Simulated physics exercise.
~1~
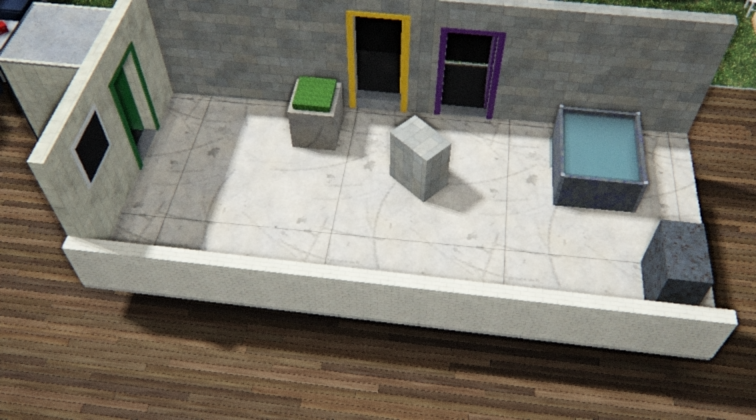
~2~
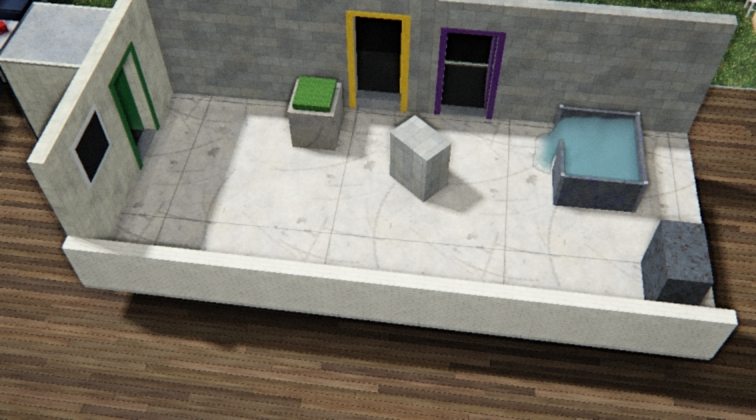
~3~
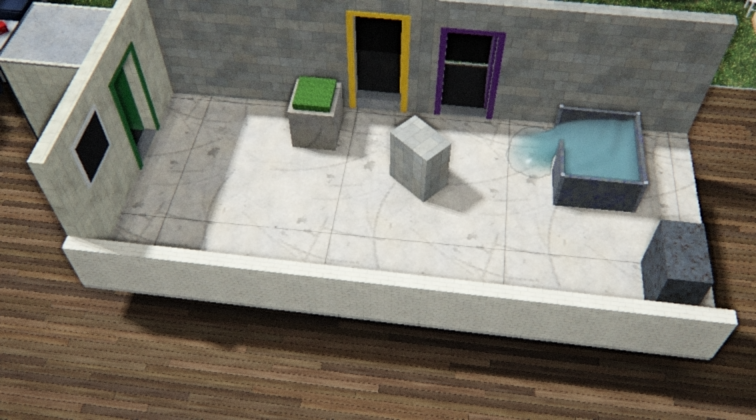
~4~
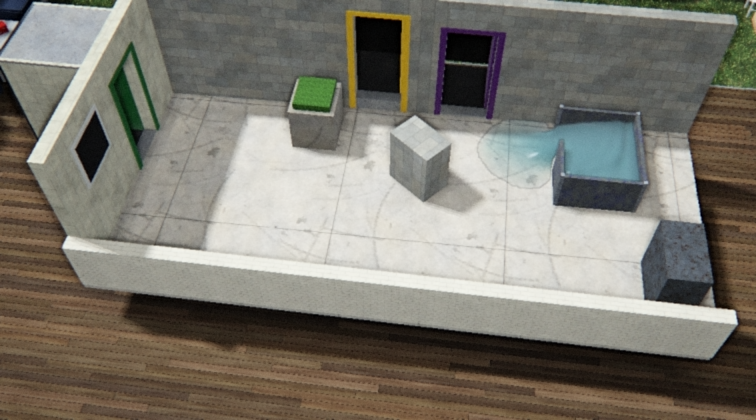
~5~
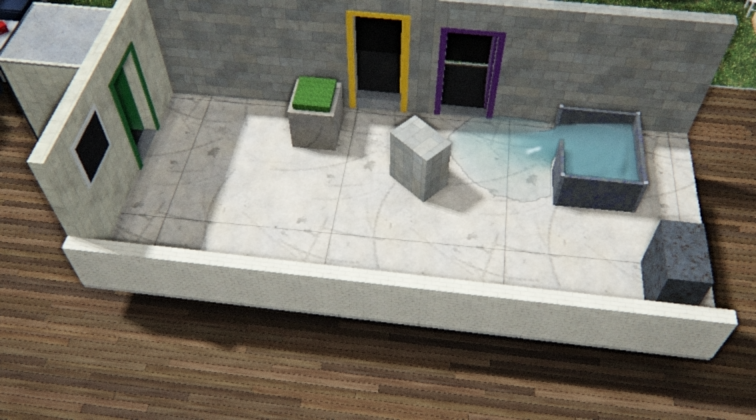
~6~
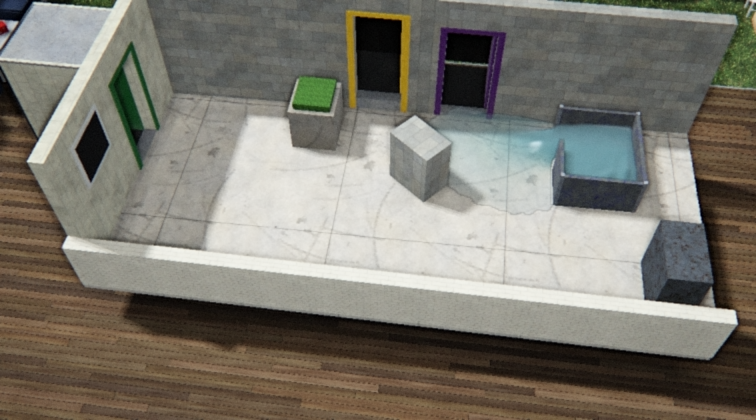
Back alley with yellow and purple doorways, water pouring from the left side of a tank and spreading leftward across pale paving.
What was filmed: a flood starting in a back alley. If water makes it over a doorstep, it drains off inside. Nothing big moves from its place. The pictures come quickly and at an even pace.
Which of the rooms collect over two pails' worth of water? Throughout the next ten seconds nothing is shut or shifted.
The green door tops two buckets, the purple door tops two buckets, the yellow door does not top two buckets.
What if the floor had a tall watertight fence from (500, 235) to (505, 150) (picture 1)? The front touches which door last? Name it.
The green one.
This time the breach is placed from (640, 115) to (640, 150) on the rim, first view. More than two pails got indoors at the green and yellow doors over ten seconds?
Result - green undershoots, yellow undershoots.
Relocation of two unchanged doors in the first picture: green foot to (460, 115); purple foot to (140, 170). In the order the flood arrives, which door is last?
The purple-painted one is last.
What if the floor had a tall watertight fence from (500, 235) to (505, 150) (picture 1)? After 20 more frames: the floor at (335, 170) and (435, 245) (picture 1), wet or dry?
Result by location - first soaked, second parched.
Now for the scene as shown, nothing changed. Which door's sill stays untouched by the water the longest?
Result: The one in green.
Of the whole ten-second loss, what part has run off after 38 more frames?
Near 80 in a hundred.
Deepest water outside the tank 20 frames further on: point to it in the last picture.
Roughly at pixel (344, 125).
A moment on, water covers 20 % of the floor; the green door not reached, the purple door under two buckets in, the yellow door wet at the sill, nothing in.
Next, water covers 25 % of the floor; the green door not reached, the purple door over two buckets in, the yellow door wet at the sill, nothing in.
Then, water covers 45 % of the floor; the green door wet at the sill, nothing in, the purple door over two buckets in, the yellow door wet at the sill, nothing in.
Later, water covers 55 % of the floor; the green door under two buckets in, the purple door over two buckets in, the yellow door wet at the sill, nothing in.
In the end, water covers 70 % of the floor; the green door over two buckets in, the purple door far over two buckets in, the yellow door wet at the sill, nothing in.
